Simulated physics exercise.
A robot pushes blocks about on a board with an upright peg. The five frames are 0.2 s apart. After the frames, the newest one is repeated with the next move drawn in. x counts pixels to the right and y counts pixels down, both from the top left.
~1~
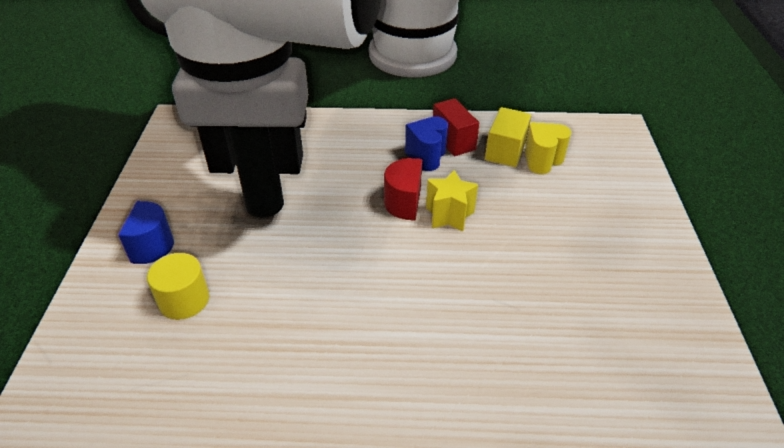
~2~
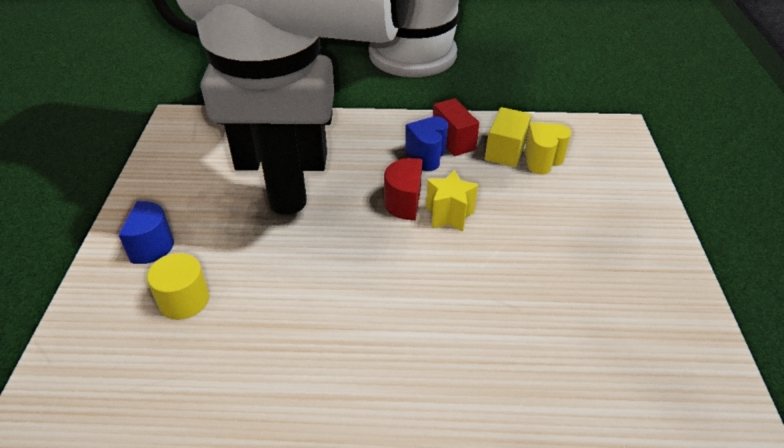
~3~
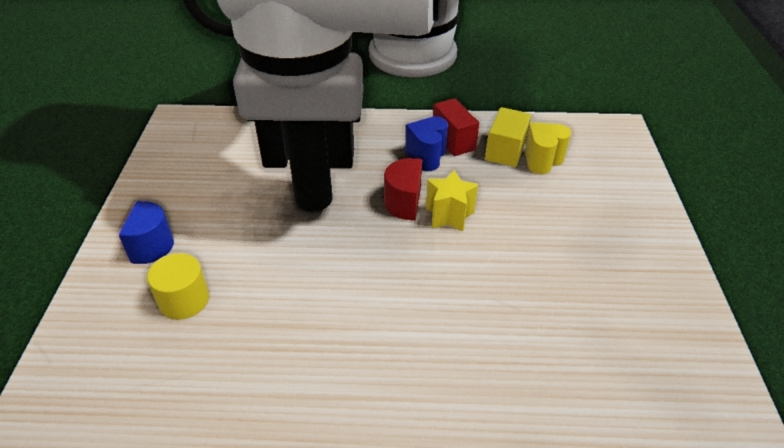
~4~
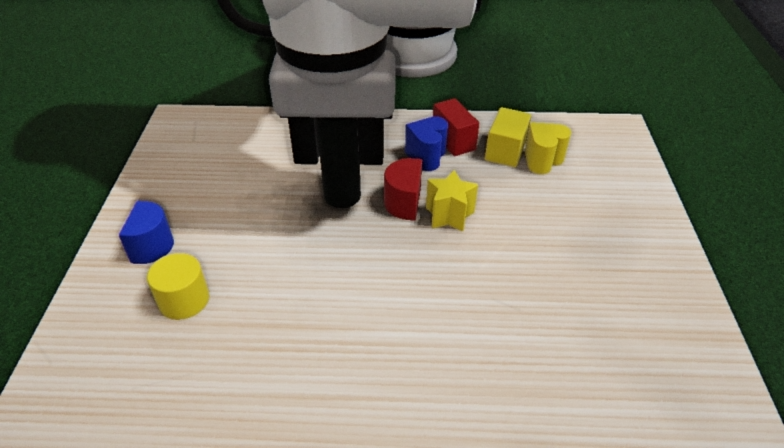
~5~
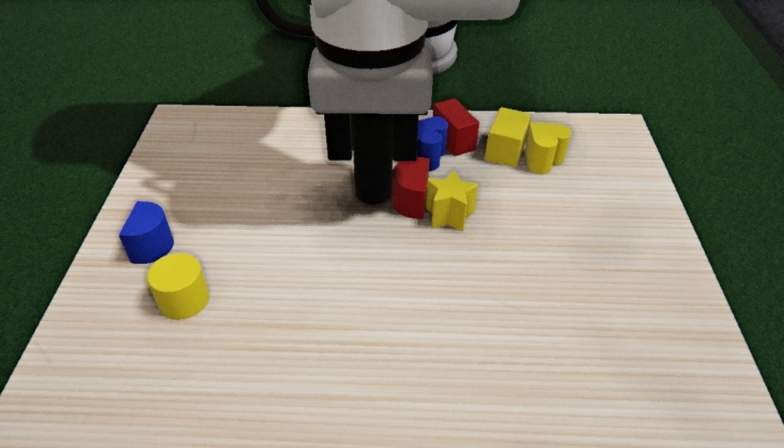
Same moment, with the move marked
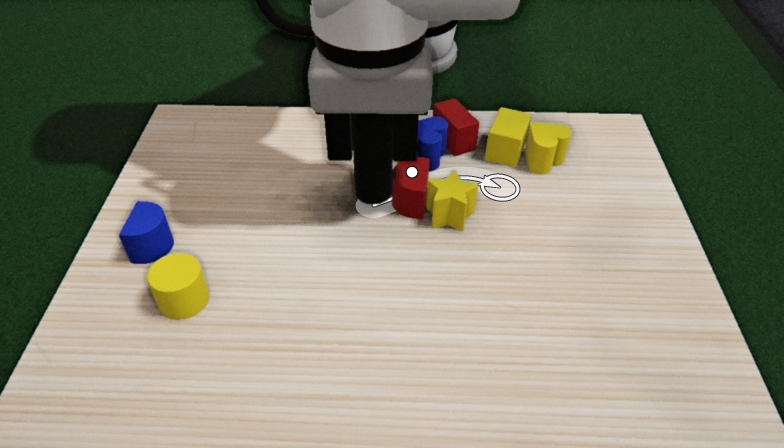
A robot arm slides its black peg right across the board and nudges the red block.
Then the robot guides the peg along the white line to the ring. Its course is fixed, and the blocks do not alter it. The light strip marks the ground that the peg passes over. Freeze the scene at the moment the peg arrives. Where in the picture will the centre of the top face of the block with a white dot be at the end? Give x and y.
It comes to (543, 172).
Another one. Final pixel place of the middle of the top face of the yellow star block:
I expect it at (487, 188).
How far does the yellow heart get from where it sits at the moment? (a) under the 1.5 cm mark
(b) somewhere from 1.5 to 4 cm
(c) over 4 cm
Option a.
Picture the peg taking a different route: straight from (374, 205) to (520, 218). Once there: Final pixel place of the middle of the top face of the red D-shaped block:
Its top middle: (477, 160).
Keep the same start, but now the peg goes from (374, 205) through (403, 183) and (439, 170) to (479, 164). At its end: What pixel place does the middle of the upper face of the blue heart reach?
Put as a pixel place, it's (440, 118).
The drawn path runs from (374, 205) over (415, 190) and (456, 178) to (500, 187); the dot is on the red D-shaped block.
On the path given first. One third of the way, peg at (417, 178); red D-shaped block at (456, 161), turned 15° clockwise; yellow star block at (473, 187), turned 60° clockwise.
Two thirds of the way, peg at (458, 166); red D-shaped block at (498, 159), turned 60° clockwise; yellow star block at (482, 186), turned 95° clockwise.
At the end, peg at (502, 175); red D-shaped block at (543, 172), turned 80° clockwise; blue heart not moved; yellow star block at (487, 188), turned 120° clockwise; yellow heart not moved.
